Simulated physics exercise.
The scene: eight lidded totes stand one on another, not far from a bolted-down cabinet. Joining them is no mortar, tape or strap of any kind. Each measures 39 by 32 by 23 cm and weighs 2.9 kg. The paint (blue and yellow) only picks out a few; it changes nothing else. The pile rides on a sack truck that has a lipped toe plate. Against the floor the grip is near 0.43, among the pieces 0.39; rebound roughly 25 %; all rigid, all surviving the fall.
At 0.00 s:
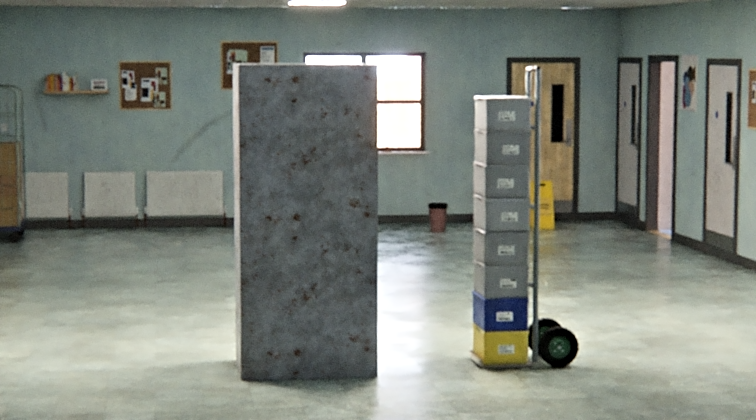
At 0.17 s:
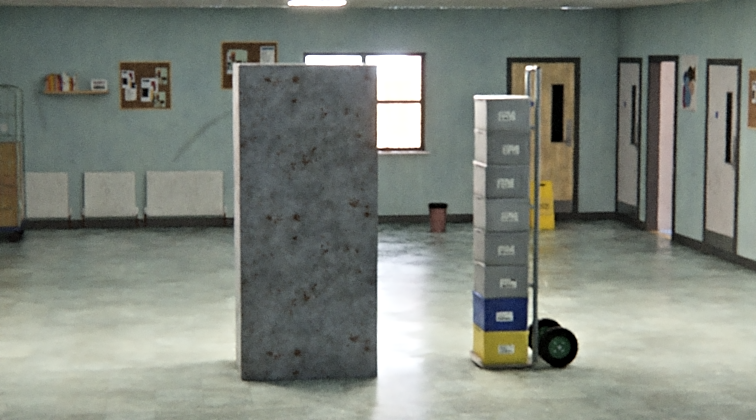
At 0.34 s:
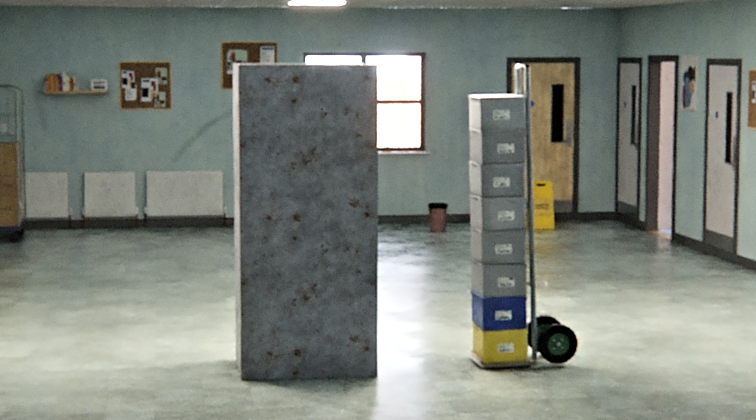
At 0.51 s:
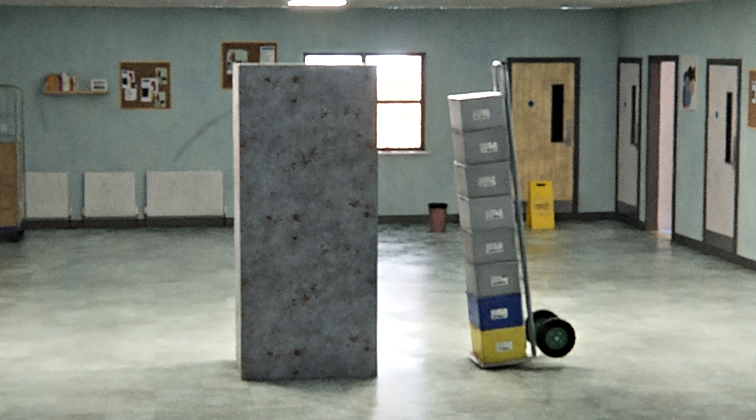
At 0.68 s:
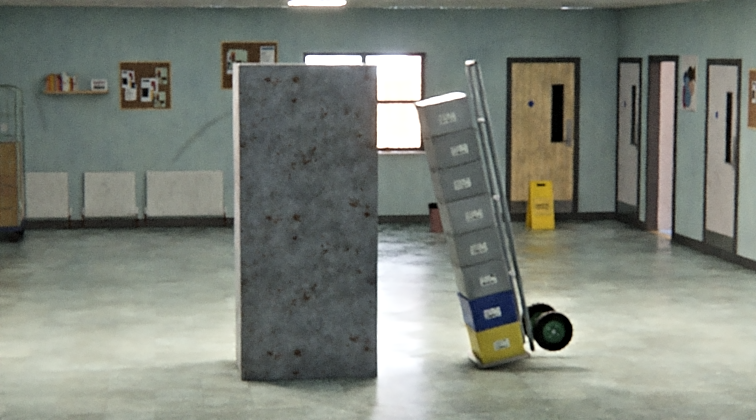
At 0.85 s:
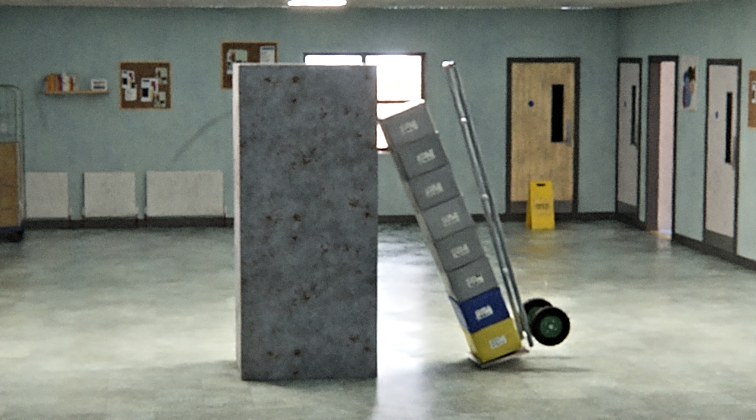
The clip shows a tall stack of lidded totes, mostly grey with blue and yellow ones at the bottom, standing still on a sack truck, then leaning steadily left with the truck frame toward a large grey block.
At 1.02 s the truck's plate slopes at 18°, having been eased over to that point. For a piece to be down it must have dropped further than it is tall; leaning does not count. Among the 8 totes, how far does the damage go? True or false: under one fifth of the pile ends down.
True.
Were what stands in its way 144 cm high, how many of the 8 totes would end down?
Count at the end: 0.
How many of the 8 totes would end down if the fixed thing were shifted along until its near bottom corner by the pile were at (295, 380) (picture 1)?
It would be 6.
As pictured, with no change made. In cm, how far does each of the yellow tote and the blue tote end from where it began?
Distance from start in cm - yellow 10, blue 20.
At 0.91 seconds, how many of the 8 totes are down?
0.
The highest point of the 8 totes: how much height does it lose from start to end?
0 cm.
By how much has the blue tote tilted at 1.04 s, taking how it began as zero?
Around 30° from its start.
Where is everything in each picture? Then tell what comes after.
In the first picture (pixels give the middle of a visible side), truck frame (538, 128) 0° forward; blue tote (506, 316); yellow tote (506, 348); none has stirred.
The second picture shows truck frame (537, 128) 0° forward; yellow tote (506, 348).
The third picture shows truck frame (529, 127) 2° forward; blue tote (505, 314); movement in 5 of them.
The fourth picture shows truck frame (510, 124) 7° forward; blue tote (501, 313) 6° from how it stood; yellow tote (504, 345) 6° from how it stood; movement in 8 of them.
The fifth picture shows truck frame (488, 122) 12° forward; blue tote (494, 312) 13° from how it stood; yellow tote (501, 344) 13° from how it stood; steepest lean 13°, the tote at (458, 149); movement in 8 of them.
The sixth picture shows truck frame (469, 123) 16° forward; blue tote (485, 311) 22° from how it stood; yellow tote (497, 341) 22° from how it stood; steepest lean 22°, the tote at (424, 157); movement in 8 of them.
After 0.91 s, none of the 8 totes down, 8 disturbed; blue tote 25° from how it stood; yellow tote 25° from how it stood.
After 1.04 s, none of the 8 totes down, 8 disturbed; yellow tote 29° from how it stood; blue tote 29° from how it stood.
In the end (2.1 s), none of the 8 totes down, 8 disturbed; blue tote 29° from how it stood; yellow tote 29° from how it stood. That is 0 per cent. From the last view, middles, blue tote near (469, 308), yellow tote near (488, 334).
